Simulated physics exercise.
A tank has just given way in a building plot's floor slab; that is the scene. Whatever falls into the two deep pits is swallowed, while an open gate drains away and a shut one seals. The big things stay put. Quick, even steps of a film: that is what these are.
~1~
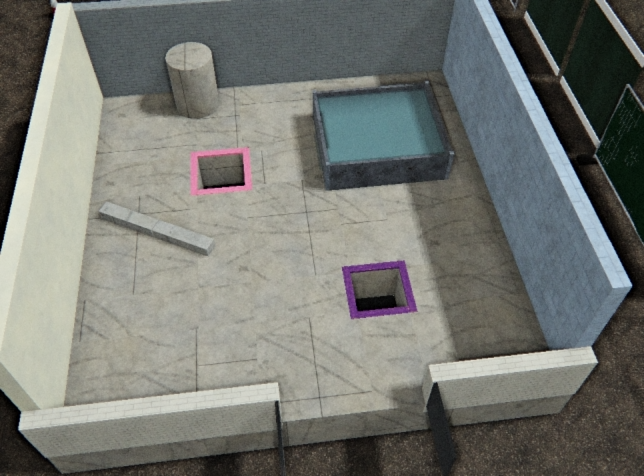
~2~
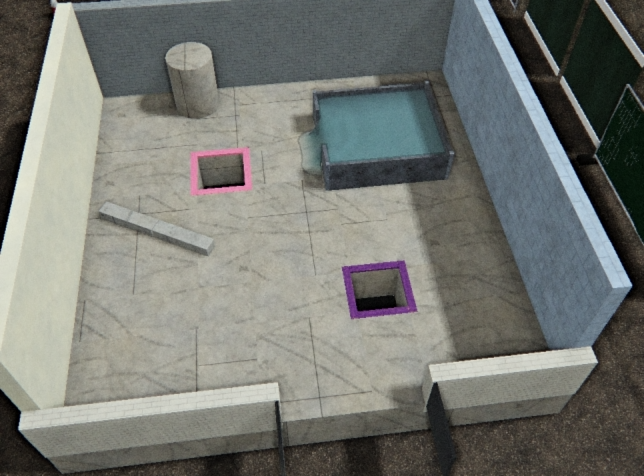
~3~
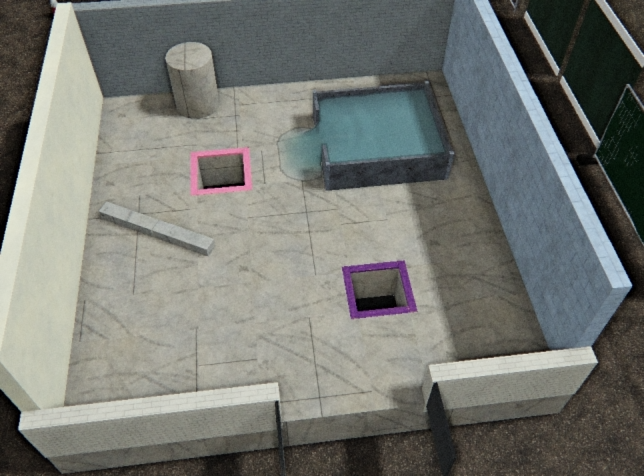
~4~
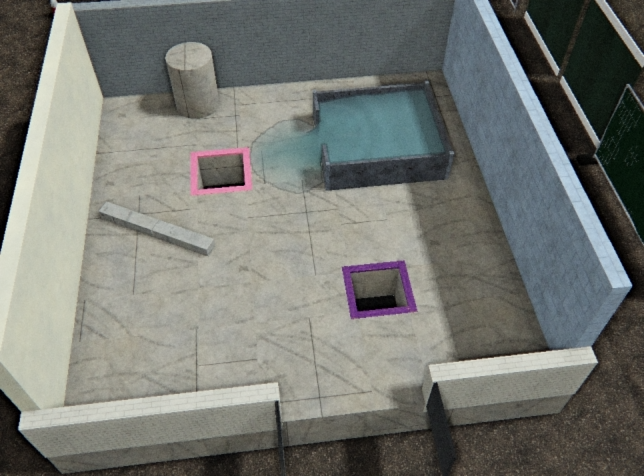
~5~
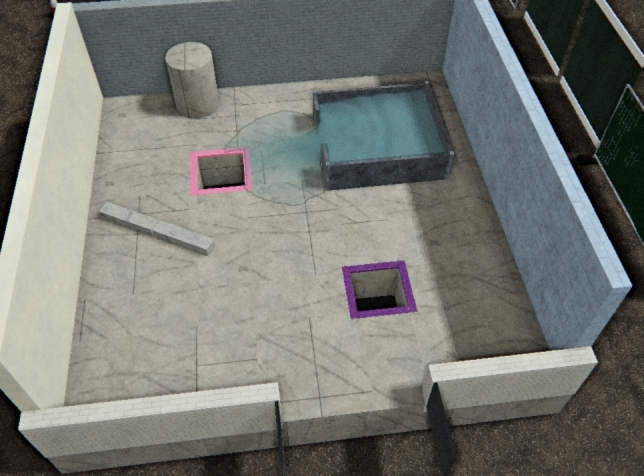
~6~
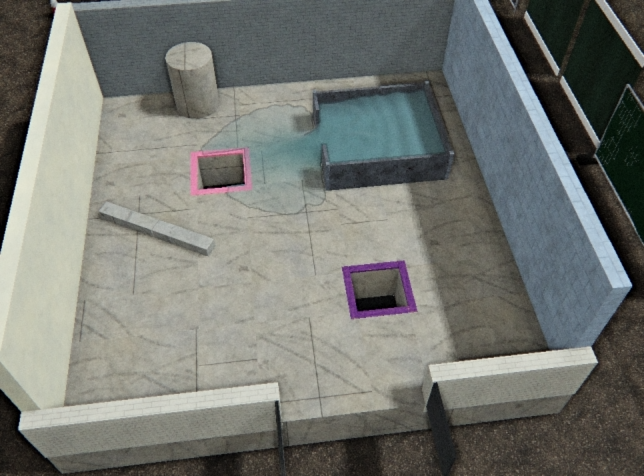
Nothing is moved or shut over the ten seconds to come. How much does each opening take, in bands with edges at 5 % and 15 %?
Gate: Less than 5 %, purple pit: Less than 5 %, pink pit: More than 15 %.
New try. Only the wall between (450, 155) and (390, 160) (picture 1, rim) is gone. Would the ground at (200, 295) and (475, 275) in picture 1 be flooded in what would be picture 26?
Going one by one: Puddle-free and then sodden.
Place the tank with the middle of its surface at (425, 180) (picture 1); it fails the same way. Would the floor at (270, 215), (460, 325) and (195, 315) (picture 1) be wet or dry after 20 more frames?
Well, first one got wet, second one stays dry, third one got wet.
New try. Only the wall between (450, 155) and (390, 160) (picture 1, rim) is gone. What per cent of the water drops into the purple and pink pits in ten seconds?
Result - purple: 20 %; pink: 0 %.
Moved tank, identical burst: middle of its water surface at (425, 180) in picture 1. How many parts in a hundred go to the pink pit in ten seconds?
The pink pit gets 25 per cent.
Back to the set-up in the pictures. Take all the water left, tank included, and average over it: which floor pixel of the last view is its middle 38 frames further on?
Around pixel (270, 158).
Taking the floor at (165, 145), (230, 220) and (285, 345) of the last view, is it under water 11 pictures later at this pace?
Taking them as listed, I'd call them soaked through, soaked through and high and dry.
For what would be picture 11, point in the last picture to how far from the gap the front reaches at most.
The front should reach about (127, 137).
A moment on, water covers 15 % of the floor; the gate 0 %, the purple pit 0 %, the pink pit 7 %.
Next, water covers 25 % of the floor; the gate 0 %, the purple pit 0 %, the pink pit 13 %.
Then, water covers 30 % of the floor; the gate 0 %, the purple pit 0 %, the pink pit 20 %.
Later, water covers 45 % of the floor; the gate 0 %, the purple pit 0 %, the pink pit 29 %.
In the end, water covers 55 % of the floor; the gate 0 %, the purple pit 0 %, the pink pit 40 %.
